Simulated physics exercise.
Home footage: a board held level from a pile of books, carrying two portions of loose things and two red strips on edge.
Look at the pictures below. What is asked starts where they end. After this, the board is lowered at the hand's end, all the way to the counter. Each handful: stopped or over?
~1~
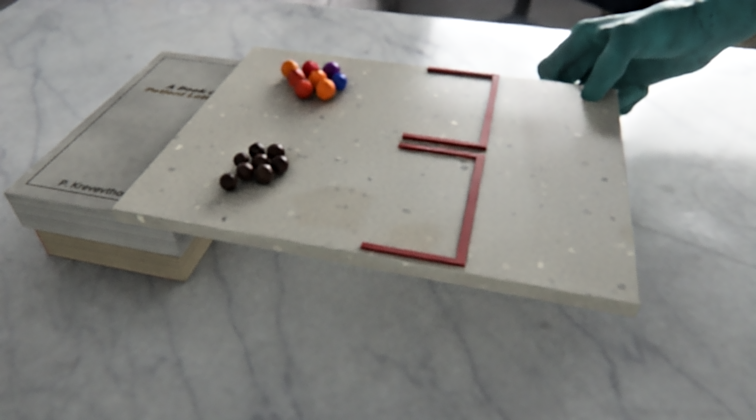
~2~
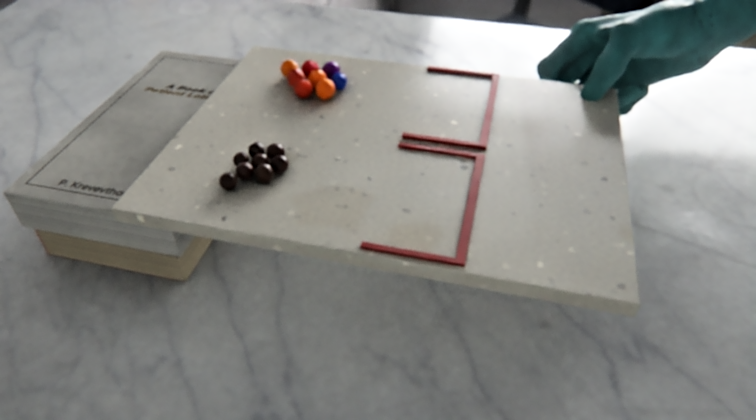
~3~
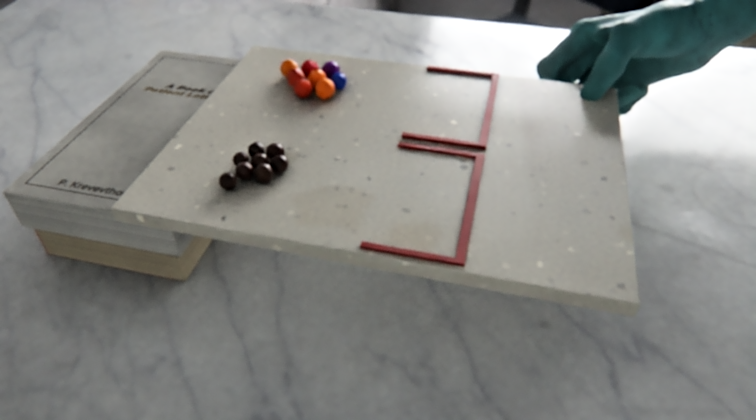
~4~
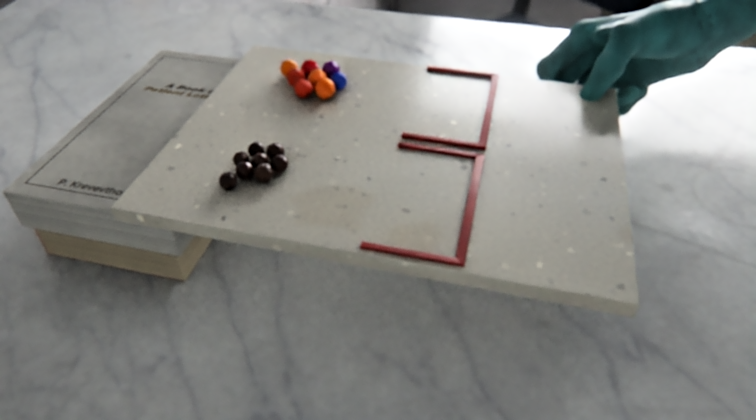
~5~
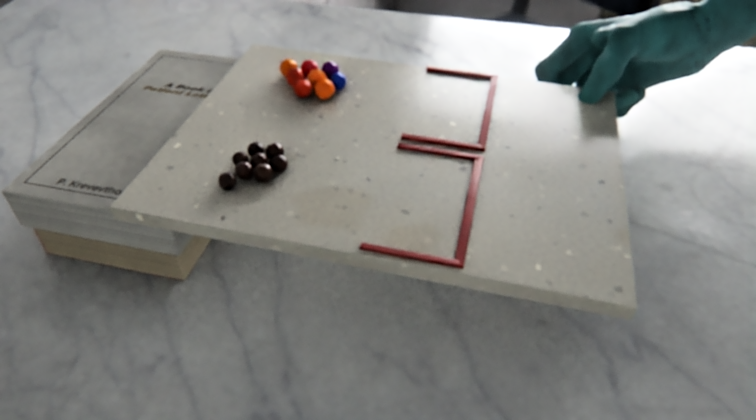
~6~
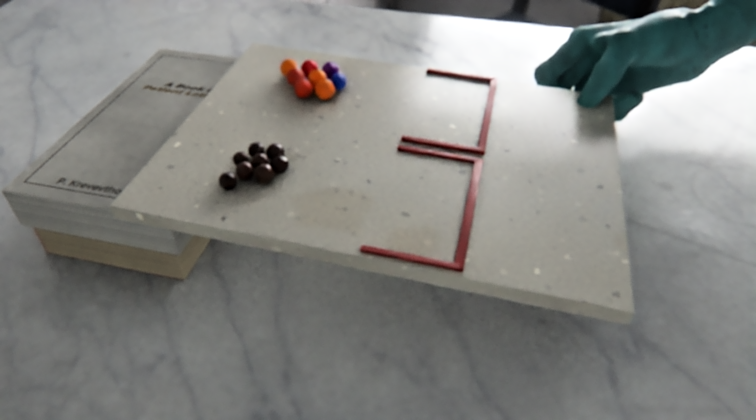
Most likely the nearer handful clears its barrier; most likely the farther handful clears its barrier.
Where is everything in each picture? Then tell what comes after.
The first frame shows held end of the board at (619, 295), level; book pile at (170, 137), about a quarter as high as the board is long; nearer handful at (261, 162), a few chocolate balls; farther handful at (318, 80), a few glass marbles; nearer bar at (472, 205), much lower than a piece; farther bar at (490, 109), much lower than a piece.
The second frame shows held end of the board at (619, 295), level; farther handful at (318, 79).
The third frame shows held end of the board at (618, 294), level; nearer handful at (260, 162).
The fourth frame shows held end of the board at (618, 295), level; farther handful at (317, 79).
The fifth frame shows held end of the board at (615, 298), down by 1°; nearer handful at (260, 162).
The sixth frame shows held end of the board at (613, 303), down by 2°; book pile at (168, 135); nearer handful at (260, 162), not moving; farther handful at (317, 79), not moving; nearer bar at (470, 209); farther bar at (488, 113).
Then, 0.24 s past the last view, board sloping at 6°; nearer handful where it was; farther handful where it was.
Then, 0.54 s past the last view, board sloping at 11°; nearer handful on its way down; farther handful on its way down.
Then, 0.87 s past the last view, board resting at 13°; nearer handful most past its bar; farther handful all past its bar.
Finally, board resting at 13°; nearer handful all past its bar; farther handful all past its bar.
